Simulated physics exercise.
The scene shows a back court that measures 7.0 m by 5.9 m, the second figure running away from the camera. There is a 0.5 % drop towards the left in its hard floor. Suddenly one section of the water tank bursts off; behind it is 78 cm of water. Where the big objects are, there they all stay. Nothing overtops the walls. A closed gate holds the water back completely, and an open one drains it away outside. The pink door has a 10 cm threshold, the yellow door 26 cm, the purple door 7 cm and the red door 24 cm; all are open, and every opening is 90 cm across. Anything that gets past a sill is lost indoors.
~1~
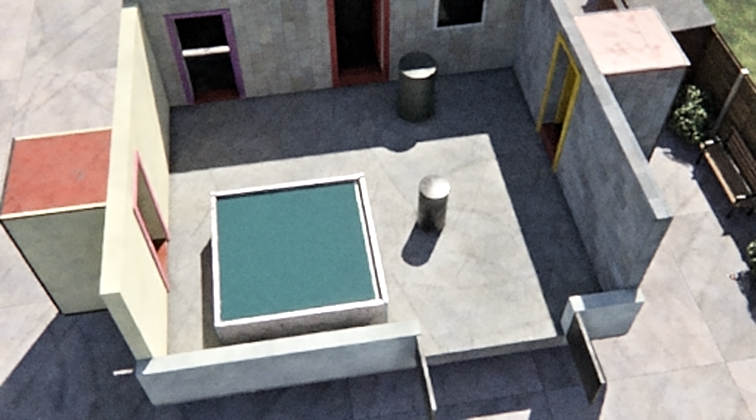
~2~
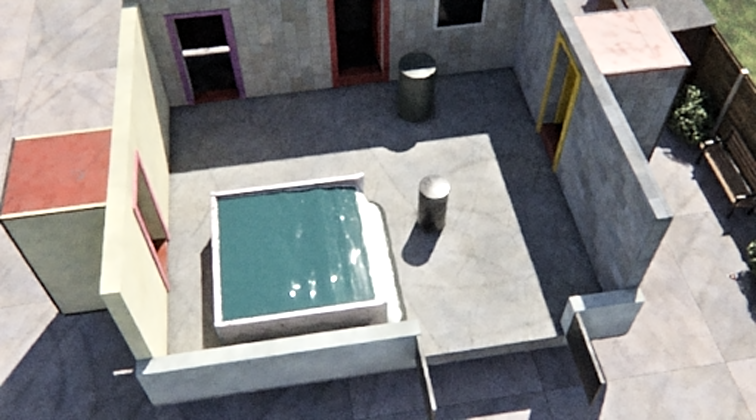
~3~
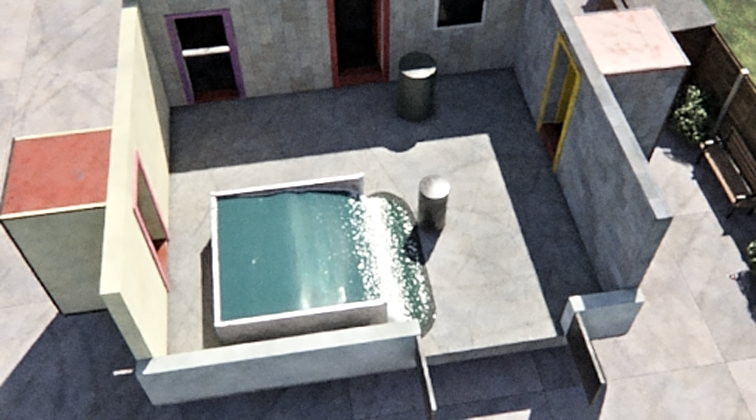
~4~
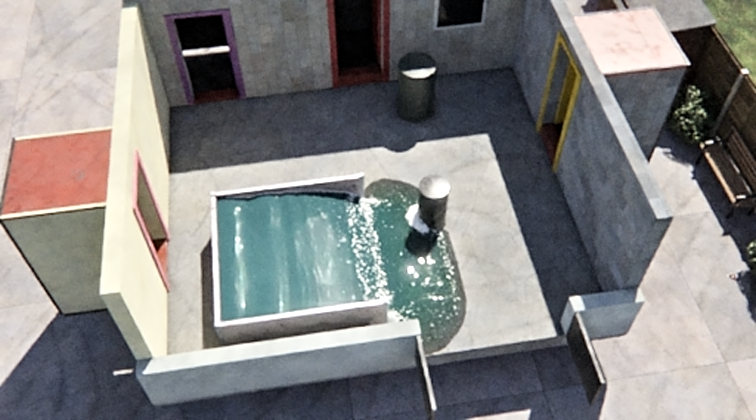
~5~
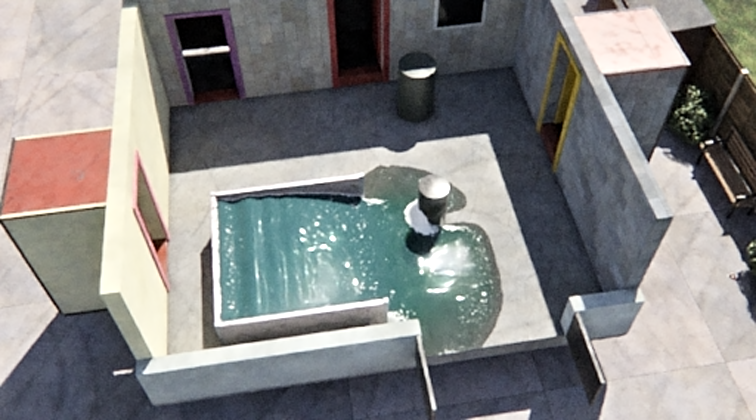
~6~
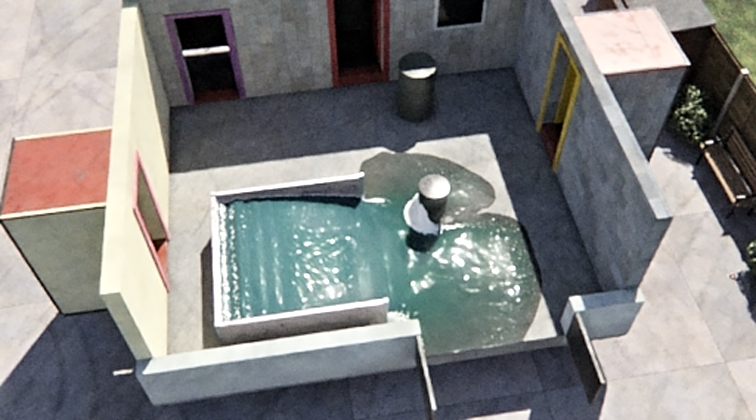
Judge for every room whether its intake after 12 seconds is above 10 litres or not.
The pink door: Intake not above; the yellow door: Intake not above; the purple door: Intake above; the red door: Intake not above.
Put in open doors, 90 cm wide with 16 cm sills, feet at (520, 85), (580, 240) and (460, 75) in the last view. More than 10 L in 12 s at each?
In sequence the answers are more than that, more than that and more than that.
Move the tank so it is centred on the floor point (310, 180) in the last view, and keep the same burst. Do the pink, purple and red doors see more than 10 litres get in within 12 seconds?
Pink: Too much; purple: Too much; red: Within limit.
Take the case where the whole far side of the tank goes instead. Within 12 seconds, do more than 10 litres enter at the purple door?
Relative to that limit, purple ends up on the high side.
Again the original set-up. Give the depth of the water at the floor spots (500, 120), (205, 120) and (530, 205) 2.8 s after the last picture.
First 17 cm, then 0 cm, then 20 cm.
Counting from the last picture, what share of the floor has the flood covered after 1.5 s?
Wet share: Near 55 percent.
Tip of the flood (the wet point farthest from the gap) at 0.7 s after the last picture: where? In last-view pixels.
(532, 127).
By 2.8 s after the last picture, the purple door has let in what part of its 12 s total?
Share: ~ 0 %.
Then, 0.7 s after the last picture water covers 45 % of the floor and is deepest (50 cm) near (412, 228); pink door not reached, yellow door 14 cm at the sill, 0 L in, purple door not reached, red door not reached.
Then, 1.5 s after the last picture water covers 55 % of the floor and is deepest (48 cm) near (574, 260); pink door not reached, yellow door 20 cm at the sill, 0 L in, purple door not reached, red door not reached.
Then, 2.8 s after the last picture water covers 60 % of the floor and is deepest (38 cm) near (517, 89); pink door not reached, yellow door 15 cm at the sill, 0 L in, purple door not reached, red door 12 cm at the sill, 0 L in.
Then, 6.3 s after the last picture water covers 90 % of the floor and is deepest (23 cm) near (179, 116); pink door 10 cm at the sill, 0 L in, yellow door 16 cm at the sill, 0 L in, purple door 6 cm at the sill, 0 L in, red door 8 cm at the sill, 0 L in.
Then, 11.3 s after the last picture water covers 100 % of the floor and is deepest (20 cm) near (168, 289); pink door 9 cm at the sill, 1 L in, yellow door 4 cm at the sill, 0 L in, purple door 12 cm at the sill, 70 L in, red door 3 cm at the sill, 0 L in.
